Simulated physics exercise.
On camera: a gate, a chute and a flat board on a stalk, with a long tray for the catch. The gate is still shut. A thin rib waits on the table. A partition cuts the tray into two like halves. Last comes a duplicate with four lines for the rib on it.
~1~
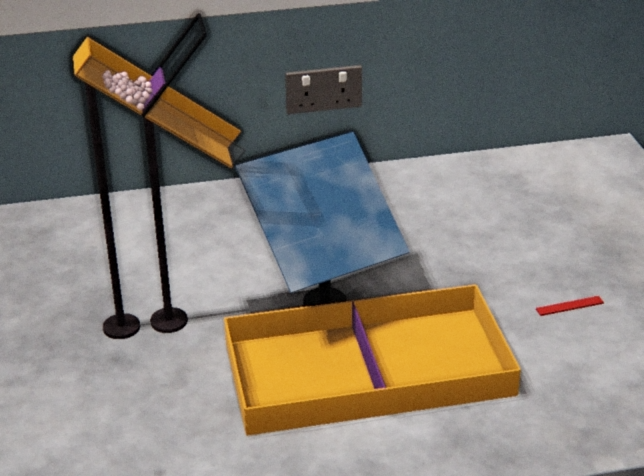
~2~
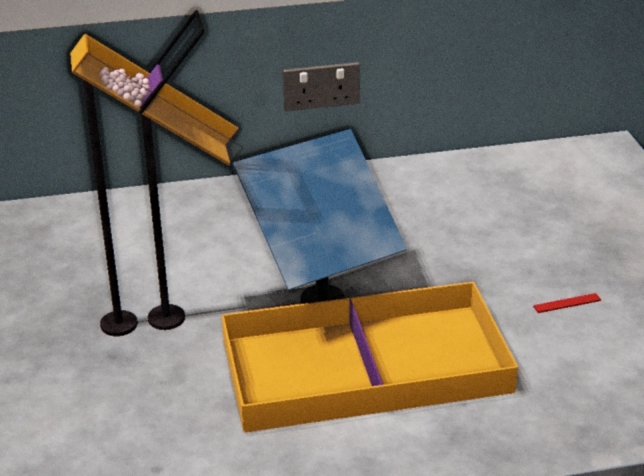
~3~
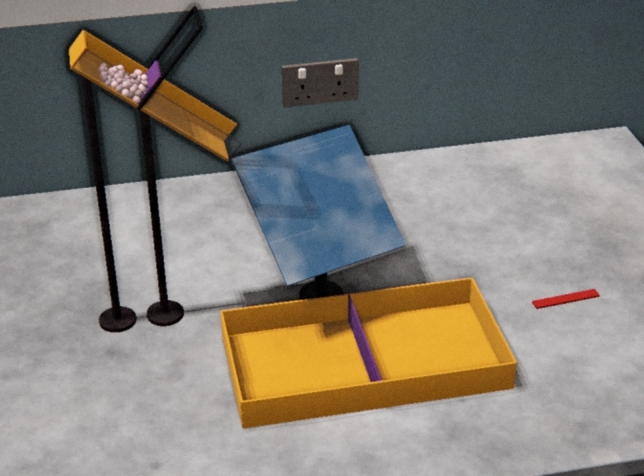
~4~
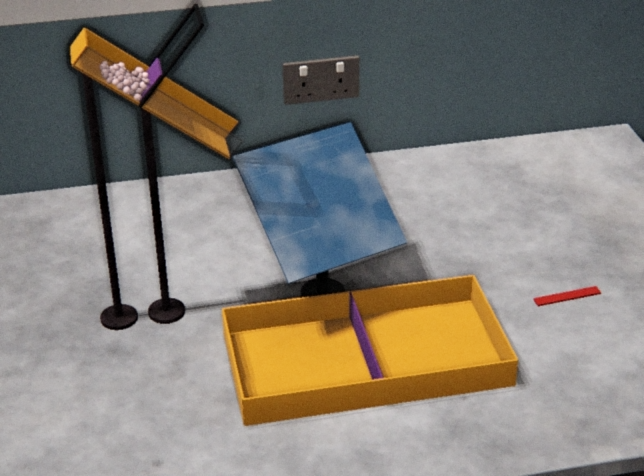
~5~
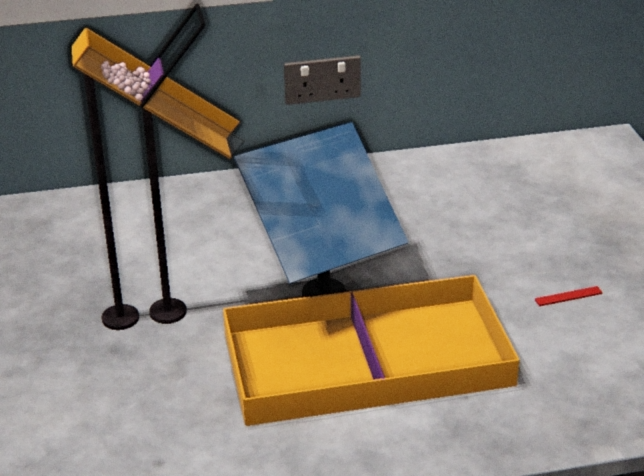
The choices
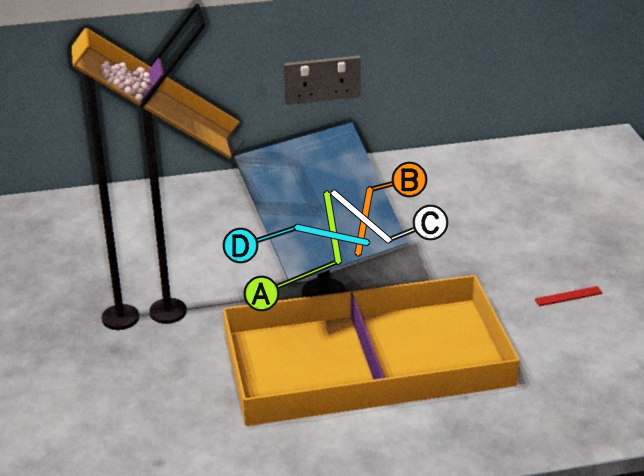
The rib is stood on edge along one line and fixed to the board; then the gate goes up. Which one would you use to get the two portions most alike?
Go for B.
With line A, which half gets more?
More lands on the left.
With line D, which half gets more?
The right half.
On the marked copy, line A from (326, 193) to (338, 261); line B from (369, 189) to (358, 253); line C from (333, 193) to (388, 239); line D from (297, 227) to (366, 242).
For line A, of what is caught, nearly all in the left half, a small part in the right.
For line B, of what is caught, about two thirds in the left half, about a third in the right.
For line C, of what is caught, a small part in the left half, nearly all in the right.
For line D, of what is caught, a small part in the left half, nearly all in the right.
